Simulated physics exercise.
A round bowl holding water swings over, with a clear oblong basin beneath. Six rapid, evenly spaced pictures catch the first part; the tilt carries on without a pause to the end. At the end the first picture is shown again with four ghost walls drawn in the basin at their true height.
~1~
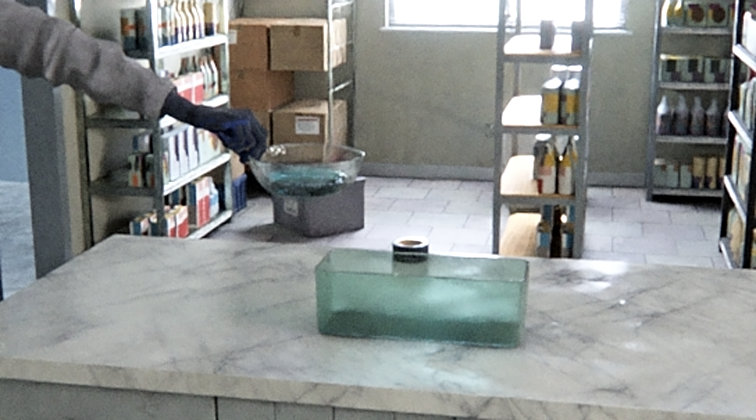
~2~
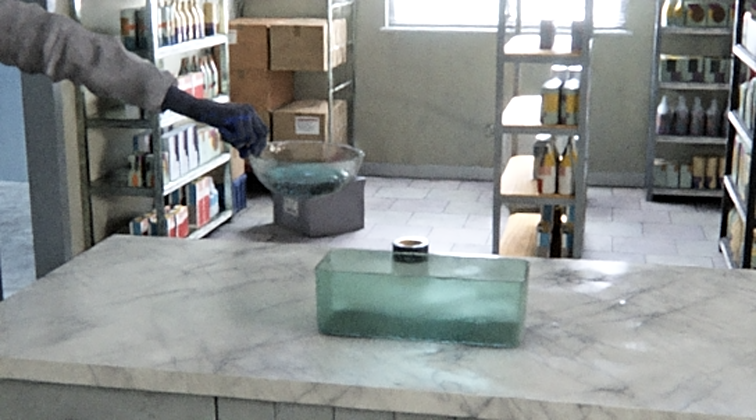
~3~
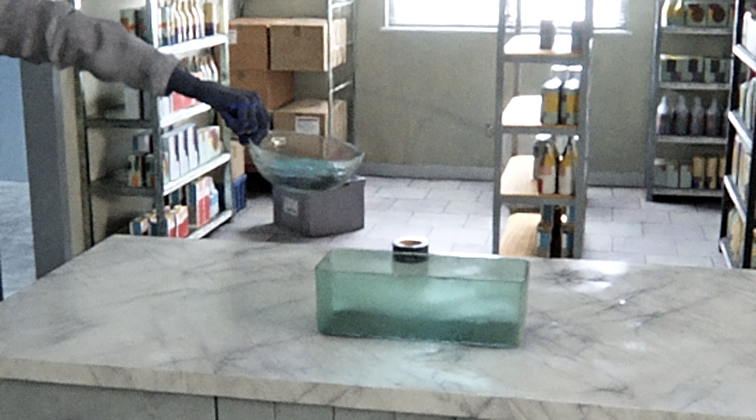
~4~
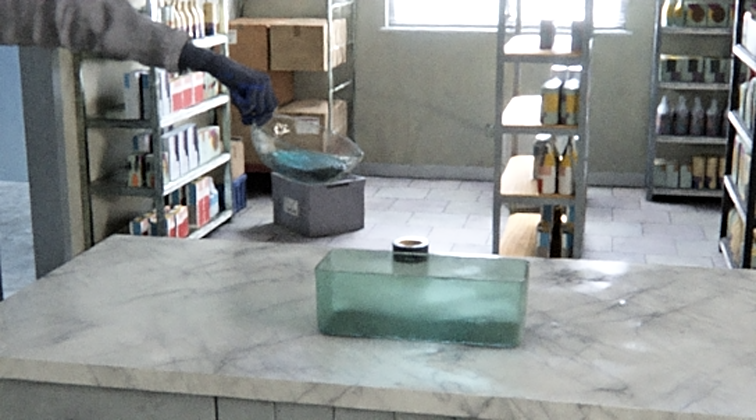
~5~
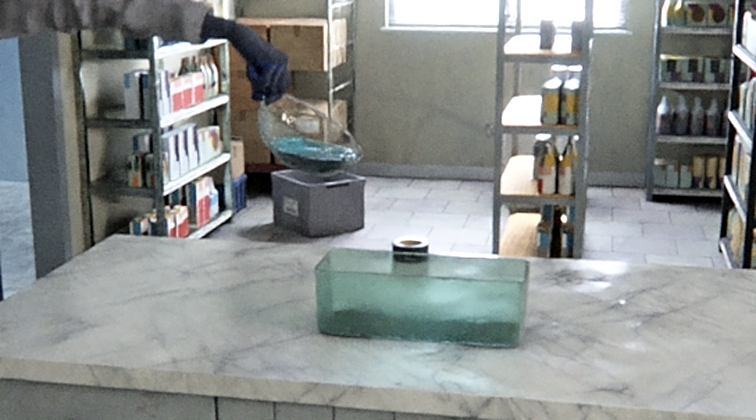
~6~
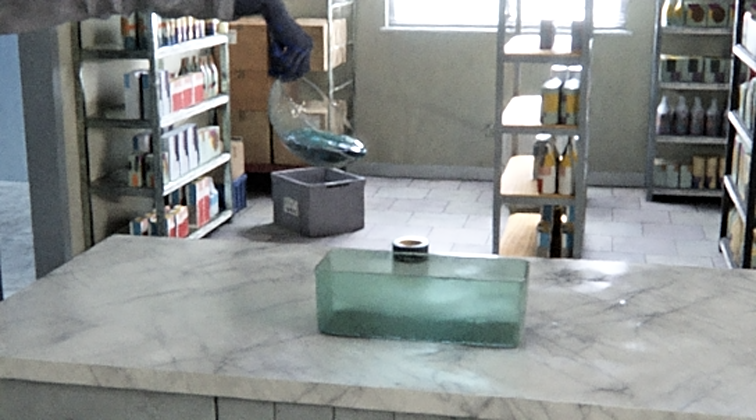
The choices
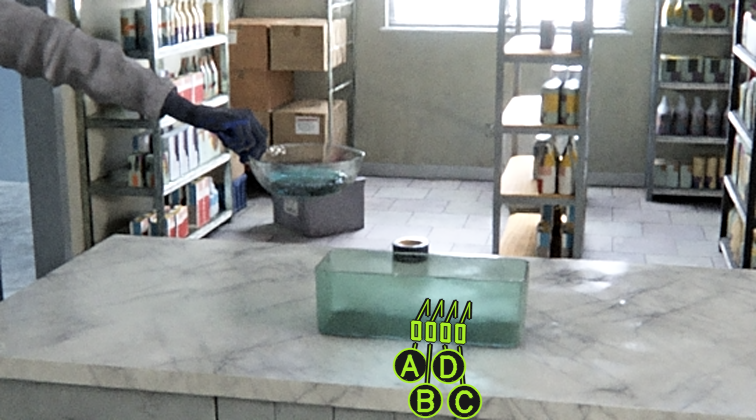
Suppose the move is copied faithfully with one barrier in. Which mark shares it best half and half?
The answer is place B.
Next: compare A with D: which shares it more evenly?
It is A.
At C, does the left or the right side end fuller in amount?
The left one.
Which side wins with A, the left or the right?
The right one.
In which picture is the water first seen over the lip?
Picture 6.
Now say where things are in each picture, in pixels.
The first frame shows upright, lip at (360, 156); basin from (318, 332) to (522, 346); nothing has left yet.
The second frame shows tipped about 2°, lip at (360, 156); nothing has left yet.
The third frame shows tipped about 9°, lip at (360, 156); nothing has left yet.
The fourth frame shows tipped about 19°, lip at (360, 156); nothing has left yet.
The fifth frame shows tipped about 32°, lip at (360, 156); nothing has left yet.
The sixth frame shows tipped about 47°, lip at (360, 156); water is over the lip, down to (360, 156).
In lime, A at (415, 343); B at (430, 344); C at (459, 347); D at (444, 345).
With A, about 23 % ends left of the wall and 74 % right of it; 3 % is lost outside.
With B, about 51 % ends left of the wall and 45 % right of it; 4 % is lost outside.
With C, about 75 % ends left of the wall and 16 % right of it; 9 % is lost outside.
With D, about 81 % ends left of the wall and 14 % right of it; 5 % is lost outside.
